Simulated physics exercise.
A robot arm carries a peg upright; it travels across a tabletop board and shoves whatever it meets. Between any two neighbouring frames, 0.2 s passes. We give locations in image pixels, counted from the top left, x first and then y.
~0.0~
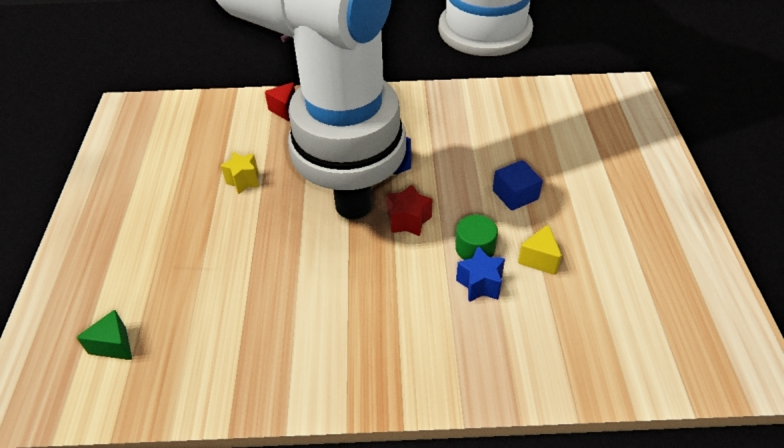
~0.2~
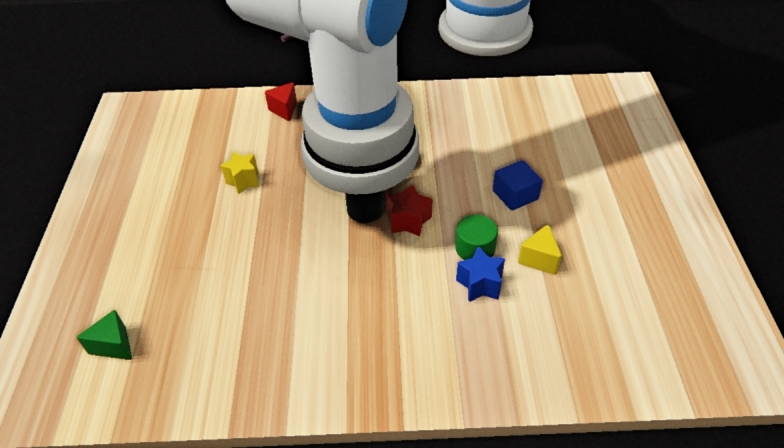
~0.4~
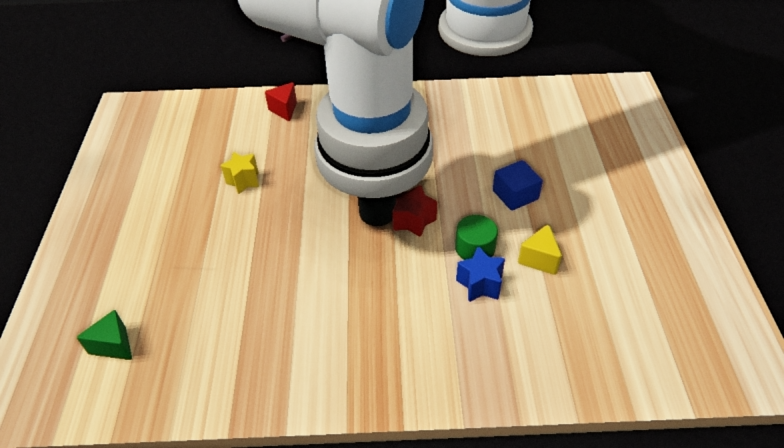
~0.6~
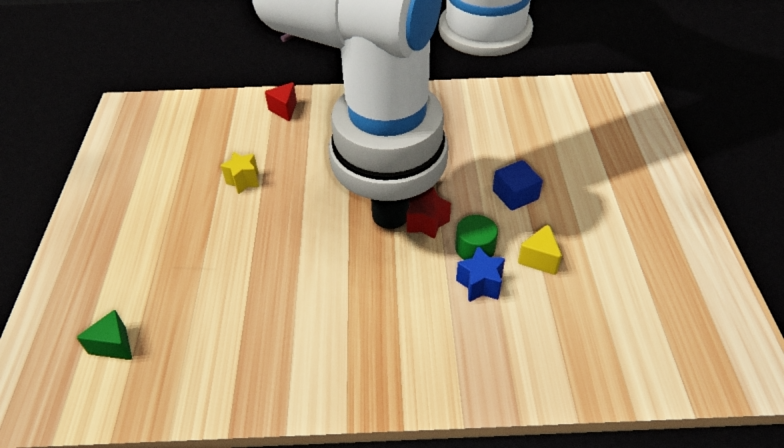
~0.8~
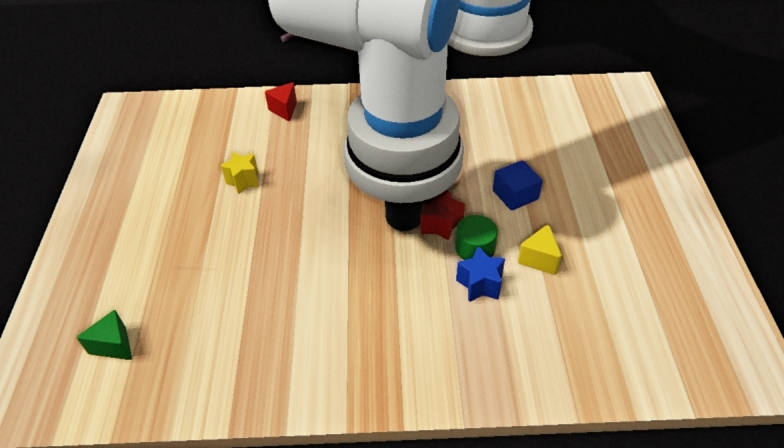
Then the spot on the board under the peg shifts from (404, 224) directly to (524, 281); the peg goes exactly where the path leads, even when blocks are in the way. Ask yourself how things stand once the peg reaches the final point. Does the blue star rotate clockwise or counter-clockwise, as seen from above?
It turns round clockwise.
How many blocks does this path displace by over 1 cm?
That's three or more.
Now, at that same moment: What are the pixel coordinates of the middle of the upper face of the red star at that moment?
The middle of its top is at (478, 206).
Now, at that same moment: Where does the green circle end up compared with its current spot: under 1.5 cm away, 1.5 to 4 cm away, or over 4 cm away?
Movement: Over 4 cm.
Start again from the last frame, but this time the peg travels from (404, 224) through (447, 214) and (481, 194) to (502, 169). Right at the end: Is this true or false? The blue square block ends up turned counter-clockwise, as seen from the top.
This is true.
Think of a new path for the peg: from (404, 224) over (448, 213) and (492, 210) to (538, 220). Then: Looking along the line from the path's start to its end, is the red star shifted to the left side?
Answer: No.
What follows on the original path. One third of the way, peg at (444, 236); red star at (471, 206), turned 40° anticlockwise; green circle at (495, 233).
Two thirds of the way, peg at (483, 255); red star at (478, 206), turned 60° anticlockwise; green circle at (527, 243); blue star at (489, 274), turned 30° clockwise; yellow triangular block at (562, 243), turned 40° anticlockwise.
At the end, peg at (526, 275); red star at (478, 206), turned 60° anticlockwise; green circle at (568, 253); blue star at (499, 284), turned 85° clockwise; yellow triangular block at (596, 240), turned 70° anticlockwise.
